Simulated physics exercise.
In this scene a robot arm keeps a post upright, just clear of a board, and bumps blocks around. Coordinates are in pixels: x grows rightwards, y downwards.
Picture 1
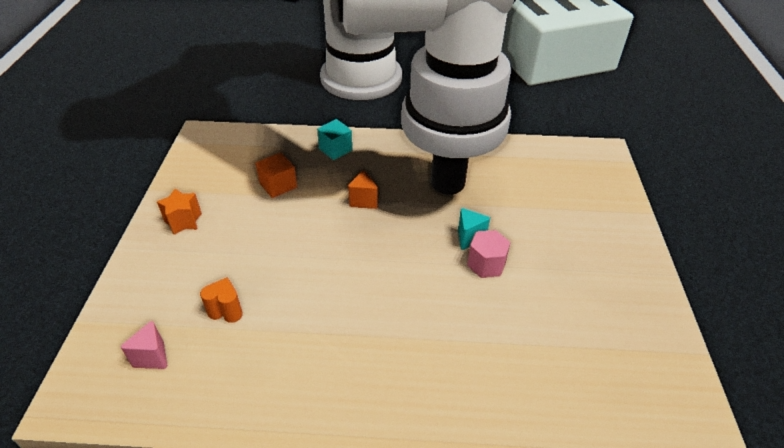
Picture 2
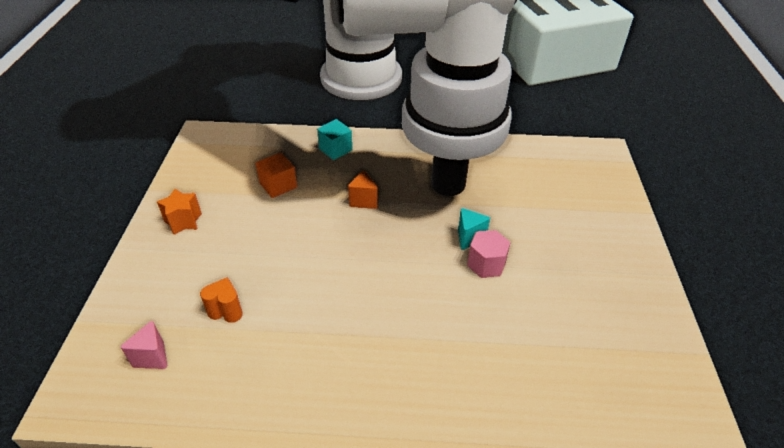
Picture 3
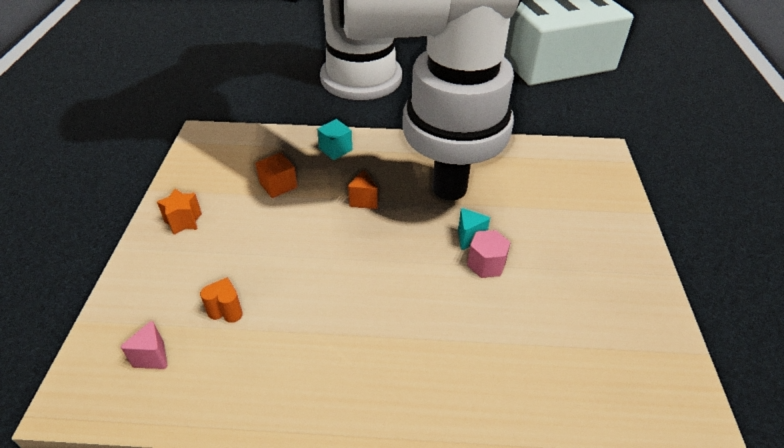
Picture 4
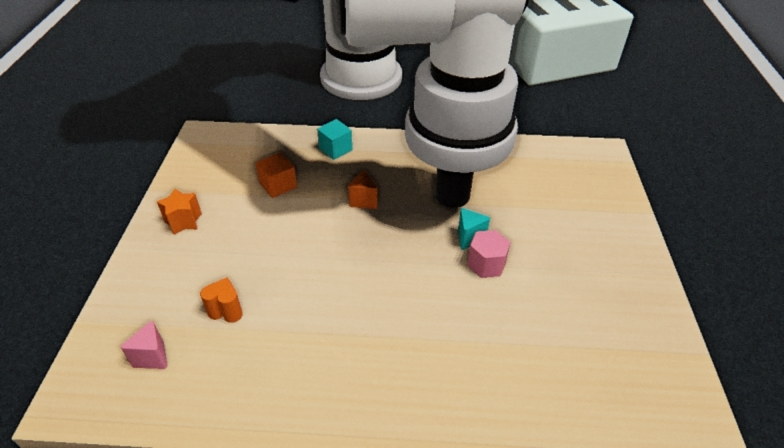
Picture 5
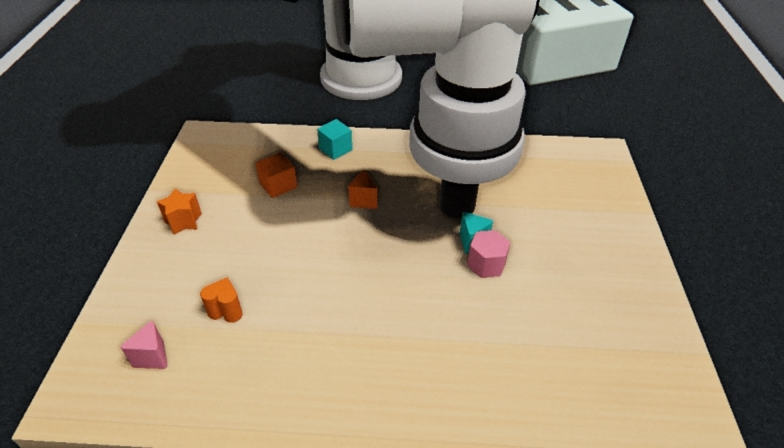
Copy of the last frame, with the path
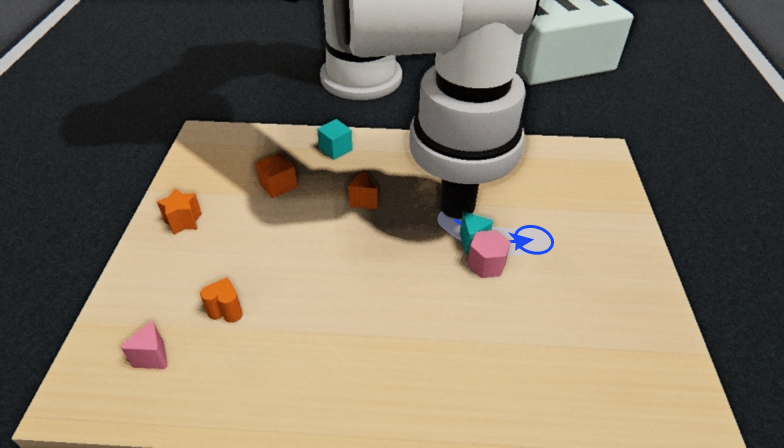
We see a robot arm with a black post over a wooden board of orange, turquoise and pink blocks; the post edges toward the viewer and slightly right, nudging the turquoise three-sided block slightly beside the pink six-sided one.
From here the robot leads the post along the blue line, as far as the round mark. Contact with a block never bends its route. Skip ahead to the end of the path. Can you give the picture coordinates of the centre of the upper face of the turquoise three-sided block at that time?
The spot you're after is about (513, 246) in the image.
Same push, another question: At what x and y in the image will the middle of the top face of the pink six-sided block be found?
Its top middle: (506, 269).
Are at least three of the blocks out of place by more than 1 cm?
That would be a no.
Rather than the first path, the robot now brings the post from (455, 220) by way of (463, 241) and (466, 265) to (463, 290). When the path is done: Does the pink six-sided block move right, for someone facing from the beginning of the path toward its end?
I believe not.
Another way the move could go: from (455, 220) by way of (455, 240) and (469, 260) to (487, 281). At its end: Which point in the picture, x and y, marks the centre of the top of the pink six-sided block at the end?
The middle of its upper face should be somewhere near (527, 280).
Path on the board, from (455, 220) through (477, 234) and (505, 241) to (534, 240).
On the path given first. Halfway along, post at (494, 227); turquoise three-sided block at (502, 245), turned 45° clockwise; pink six-sided block at (505, 267), turned 10° clockwise.
At the end, post at (537, 228); turquoise three-sided block at (513, 246), turned 75° clockwise; pink six-sided block at (506, 269), turned 20° clockwise.
